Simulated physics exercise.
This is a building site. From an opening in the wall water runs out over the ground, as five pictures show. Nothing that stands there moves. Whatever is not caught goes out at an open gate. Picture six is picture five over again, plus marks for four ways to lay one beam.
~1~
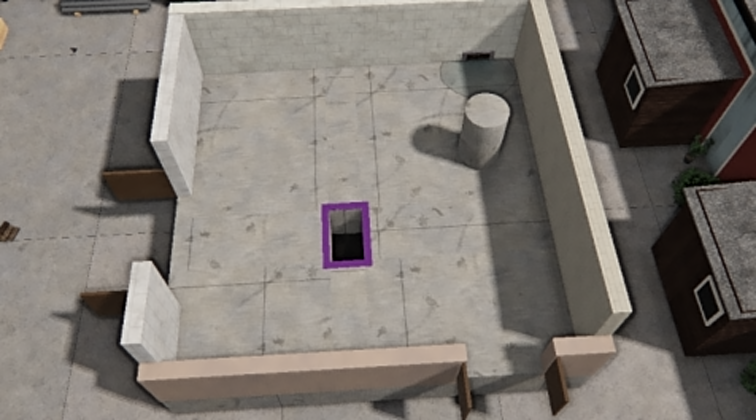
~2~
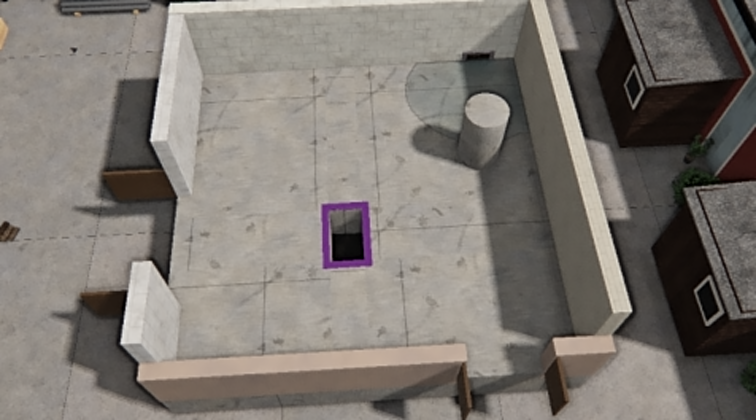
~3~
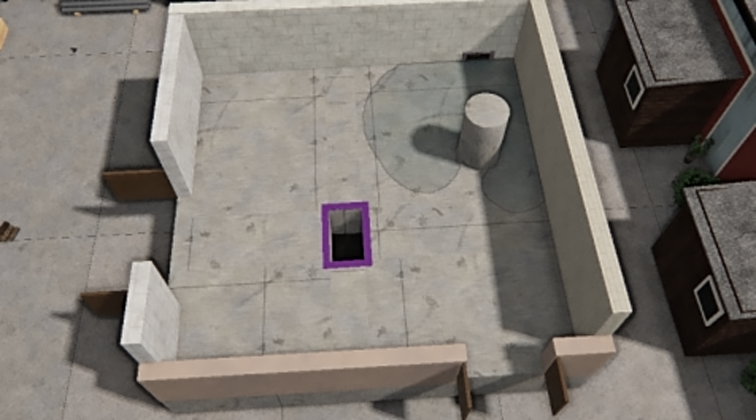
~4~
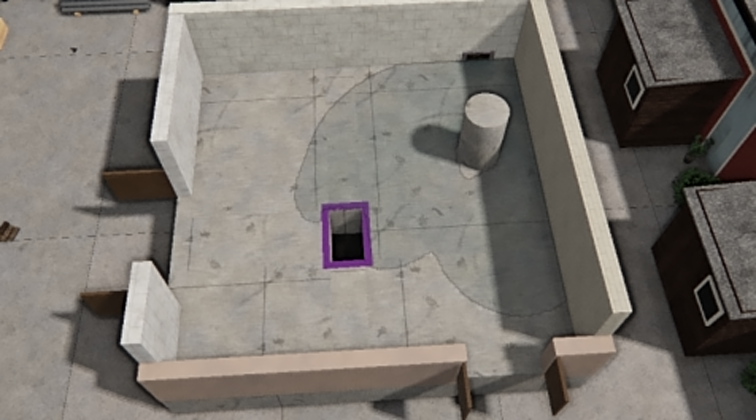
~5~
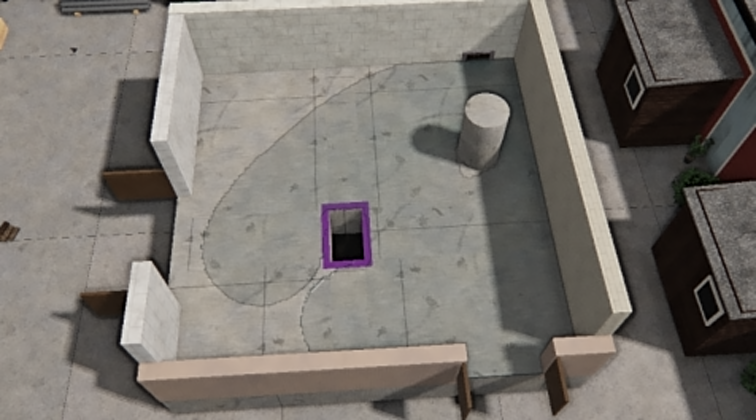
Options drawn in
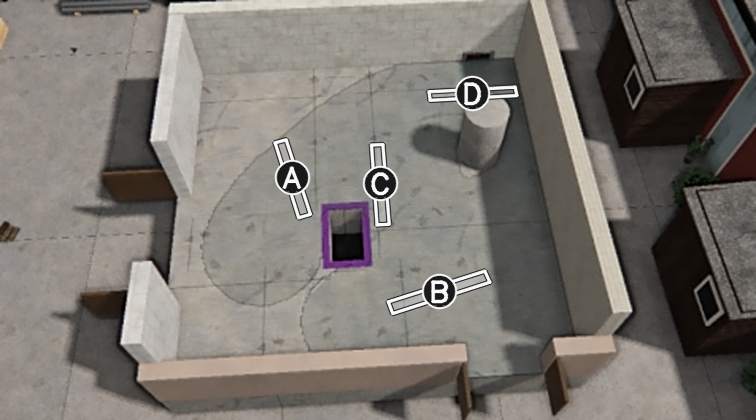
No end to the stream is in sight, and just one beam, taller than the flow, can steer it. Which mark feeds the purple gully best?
A is best.
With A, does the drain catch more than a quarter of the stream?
Yes.
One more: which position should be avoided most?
That would be C.
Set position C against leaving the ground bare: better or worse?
It is worse.
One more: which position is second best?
The answer is B.
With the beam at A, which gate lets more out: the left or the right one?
The left gate.
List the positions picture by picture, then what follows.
The first frame shows outfall at (478, 56); purple gully at (346, 234); open gate at (187, 248); open gate at (500, 359); 3 % of the ground under water, visible out to (459, 91); purple gully still dry.
In the second frame, 10 % of the ground under water, visible out to (510, 133); purple gully still dry.
In the third frame, 21 % of the ground under water, visible out to (517, 203); purple gully still dry.
In the fourth frame, 42 % of the ground under water, visible out to (509, 307); purple gully taking water.
In the fifth frame, 67 % of the ground under water, visible out to (223, 284); purple gully taking water.
In white, A from (280, 141) to (304, 216); B from (390, 307) to (487, 276); C from (383, 224) to (377, 144); D from (429, 96) to (516, 91).
With A, about 42 % of the stream goes into the purple gully, about 56 % out by the gates.
With B, about 27 % of the stream goes into the purple gully, about 70 % out by the gates.
With C, about 7 % of the stream goes into the purple gully, about 92 % out by the gates.
With D, about 15 % of the stream goes into the purple gully, about 84 % out by the gates.
